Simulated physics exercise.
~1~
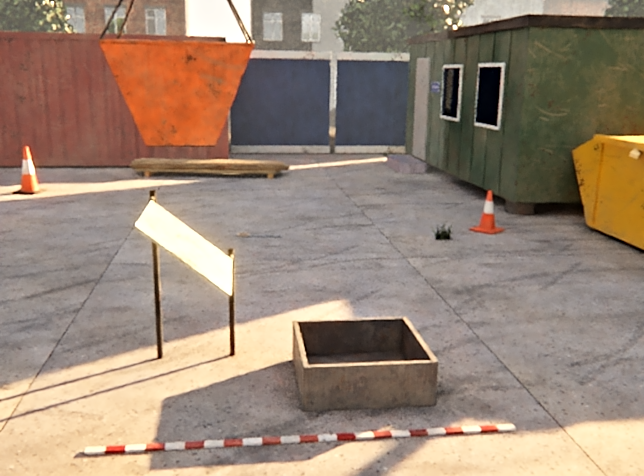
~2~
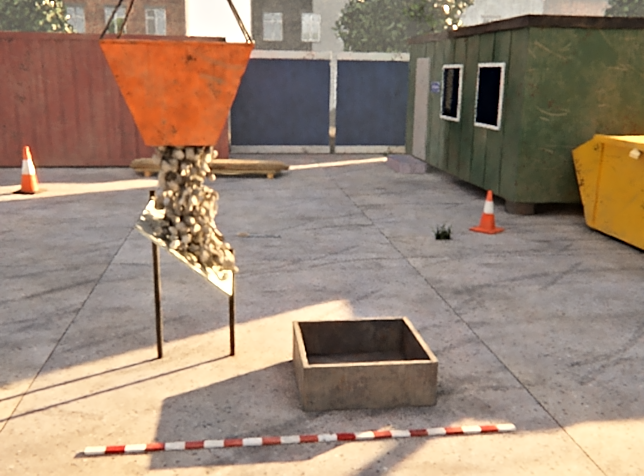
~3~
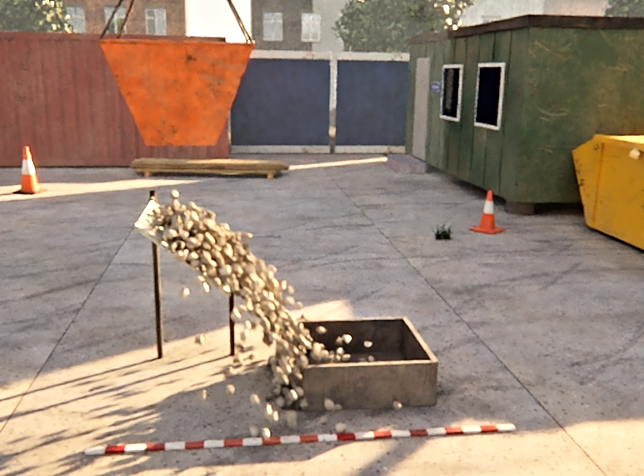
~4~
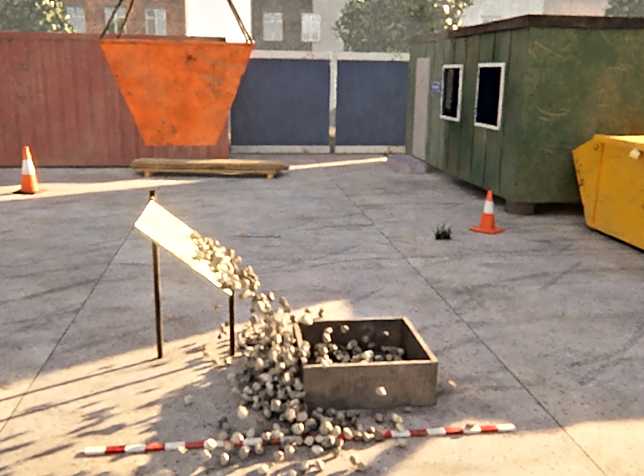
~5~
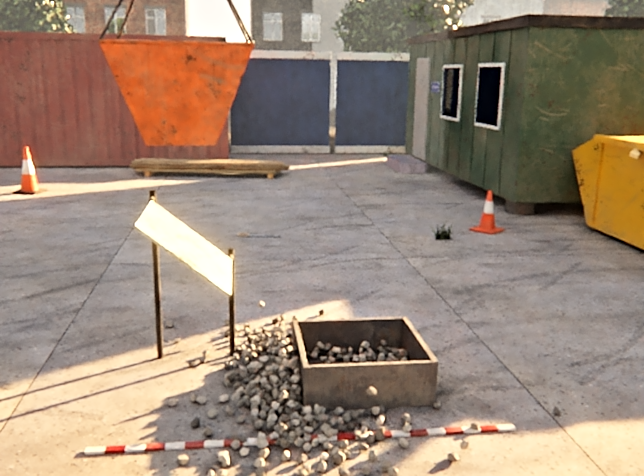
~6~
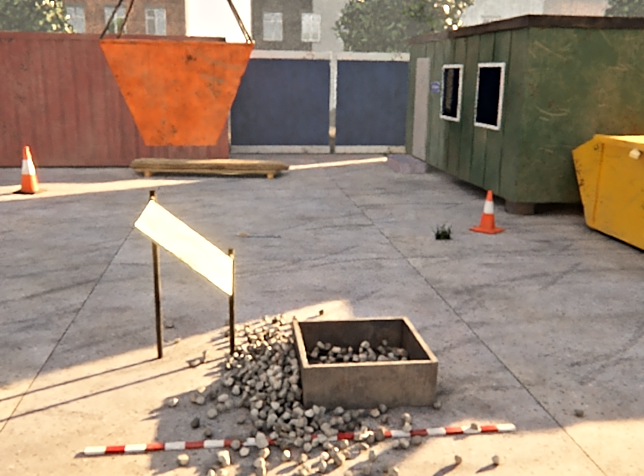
To begin with, an orange skip hangs still above a sloping steel plate on posts, with an open bin on the concrete to the right and a red and white striped pole in front. A mass of pale grey stones drops from the skip's bottom onto the plate. They slide down to the right and pour off its lower edge, many falling short of the bin while some drop inside. The plate empties as stones pile against the bin's left side and scatter over the pole. Finally, most lie heaped left of the bin, with a smaller share inside it.
